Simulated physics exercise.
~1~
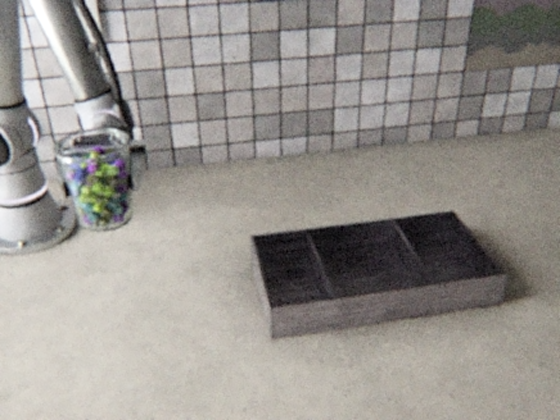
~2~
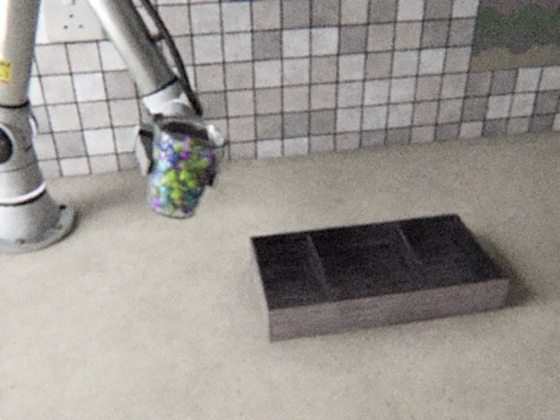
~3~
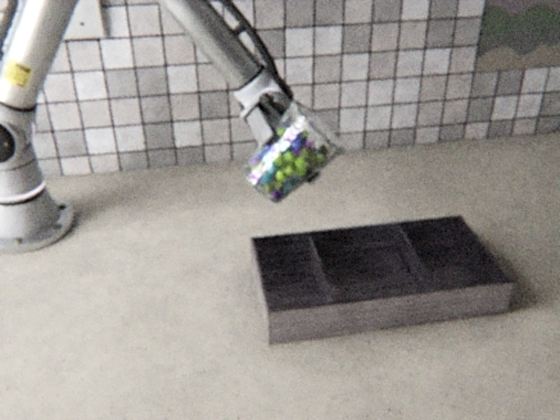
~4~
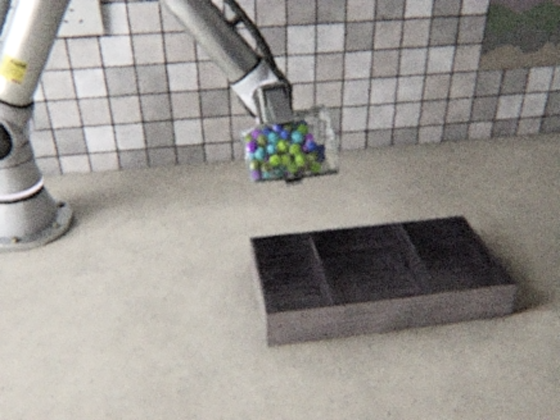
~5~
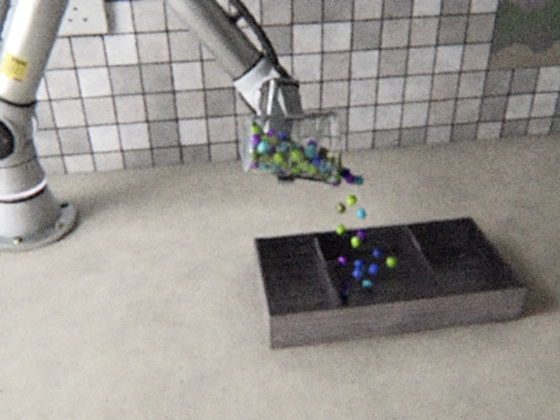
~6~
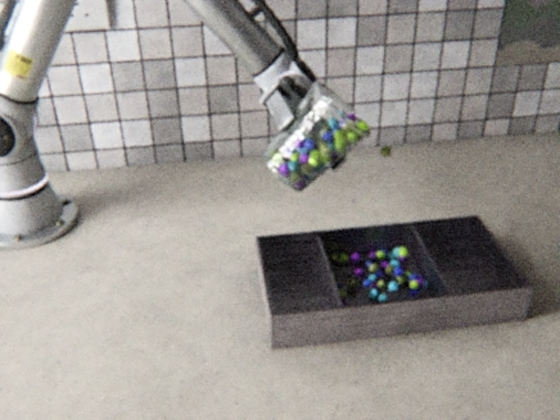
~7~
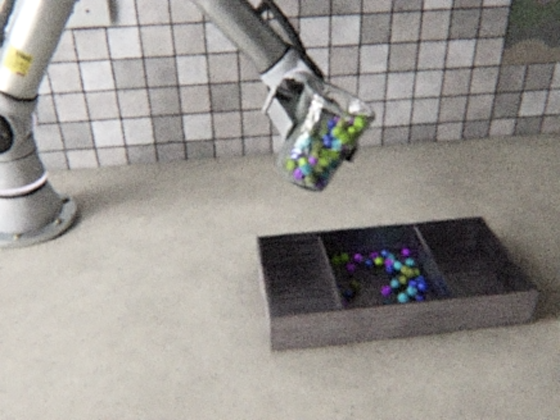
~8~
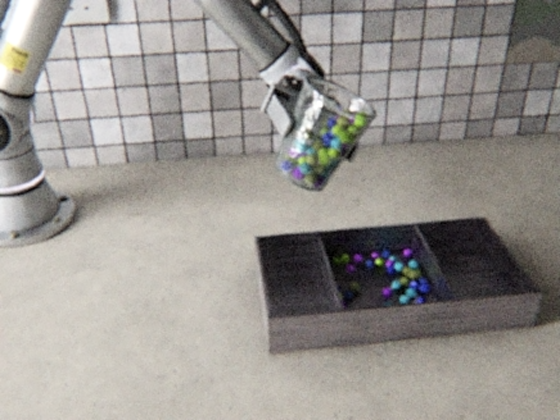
A grey robot arm stands at the left of a pale stone-like counter, seen from slightly above against a wall of grey and white tiles. It holds a clear beaker full of small round sweets in green, blue, purple and turquoise, while a dark, low box with three compartments sits at the right. The arm lifts the beaker rightward and tips it onto its side. Sweets spill into the middle compartment, then the arm swings the beaker back towards upright. It ends still leaning above the box, many sweets inside and a scattered cluster lying below.
